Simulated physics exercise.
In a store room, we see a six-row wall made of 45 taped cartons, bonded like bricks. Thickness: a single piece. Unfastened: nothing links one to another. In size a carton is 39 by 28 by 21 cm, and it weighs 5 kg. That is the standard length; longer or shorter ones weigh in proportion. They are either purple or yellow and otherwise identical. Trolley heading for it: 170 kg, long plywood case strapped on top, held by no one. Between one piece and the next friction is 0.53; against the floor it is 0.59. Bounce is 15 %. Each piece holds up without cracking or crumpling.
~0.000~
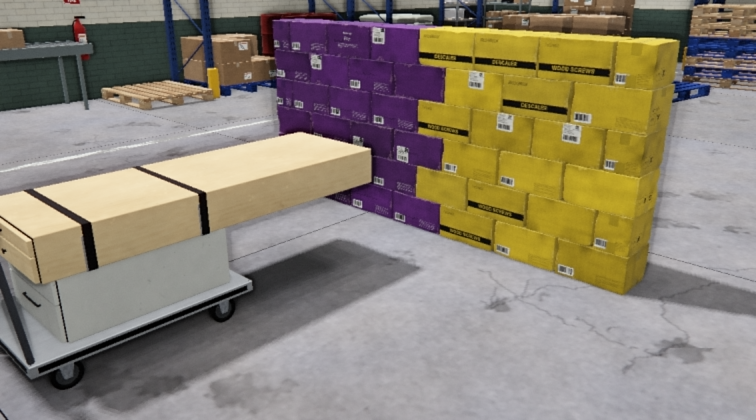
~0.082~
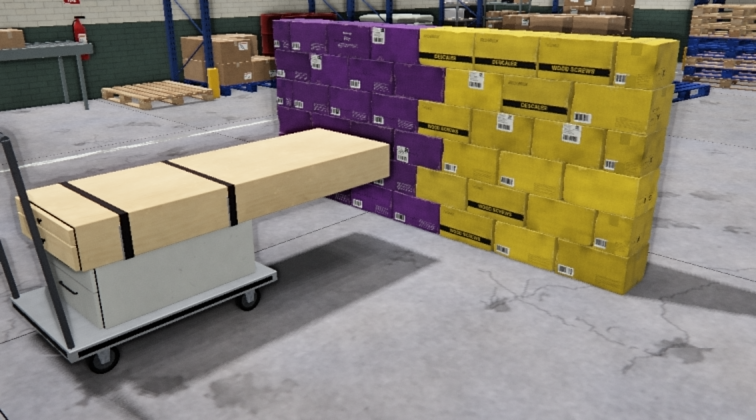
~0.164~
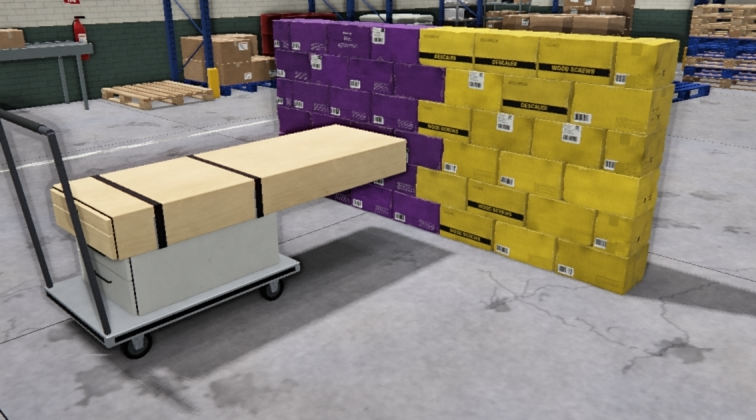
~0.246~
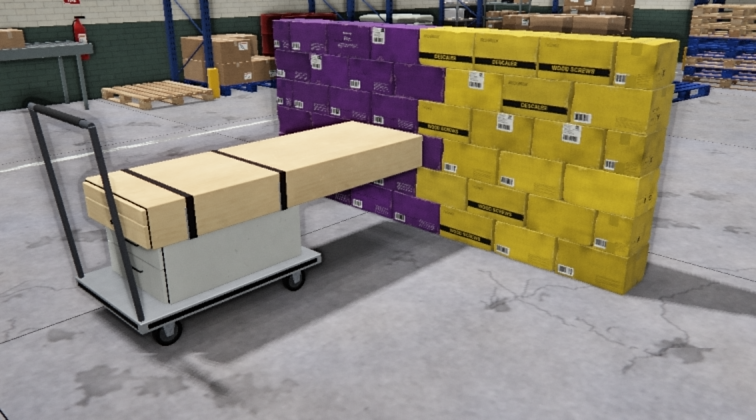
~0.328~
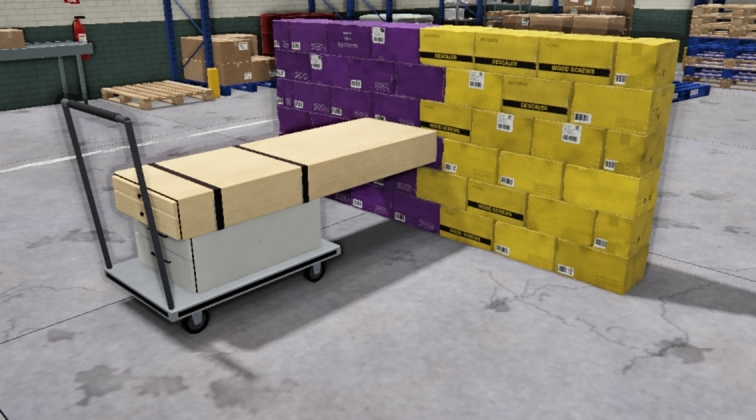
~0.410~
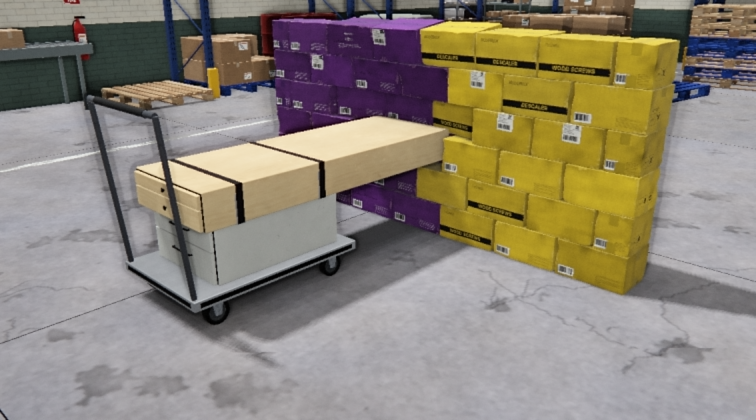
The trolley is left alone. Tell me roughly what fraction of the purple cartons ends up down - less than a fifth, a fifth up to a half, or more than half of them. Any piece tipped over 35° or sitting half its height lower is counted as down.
Down at the end: A fifth up to a half.
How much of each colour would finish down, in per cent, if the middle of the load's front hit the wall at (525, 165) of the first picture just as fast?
Then purple ends 10 per cent down and yellow 70 per cent.
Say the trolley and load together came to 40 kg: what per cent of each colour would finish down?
You'd get purple 0 and yellow 0 percent.
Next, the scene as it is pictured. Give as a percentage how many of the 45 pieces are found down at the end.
That comes to around 30 percent.
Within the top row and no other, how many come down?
Count: 5.
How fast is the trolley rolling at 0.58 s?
Speed: Around 1.0 m/s.
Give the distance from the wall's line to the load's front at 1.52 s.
It has gone roughly 100 centimetres beyond.
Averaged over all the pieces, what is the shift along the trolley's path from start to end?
Mean shift: Roughly 25 cm.
After 0.58 s, load 33 cm past the wall's line, still rolling; none of the 24 purple cartons down (0 of 45 in all colours); top purple carton 19 mm from its place.
After 1.00 s, load 72 cm past the wall's line, still rolling; 5 of the 24 purple cartons down (6 of 45 in all colours); top purple carton 4° from how it stood.
After 1.52 s, load 1.02 m past the wall's line, still rolling; 9 of the 24 purple cartons down (13 of 45 in all colours); top purple carton 31 mm from its place.
After 2.10 s, load 1.03 m past the wall's line, stopped; 10 of the 24 purple cartons down (14 of 45 in all colours); top purple carton 30 mm from its place.
In the end (3.7 s), load 1.03 m past the wall's line, stopped; 10 of the 24 purple cartons down (14 of 45 in all colours); top purple carton 31 mm from its place; top yellow carton unmoved. That is 42 per cent. From the last view, middles, top purple carton near (292, 35), top yellow carton near (648, 63).
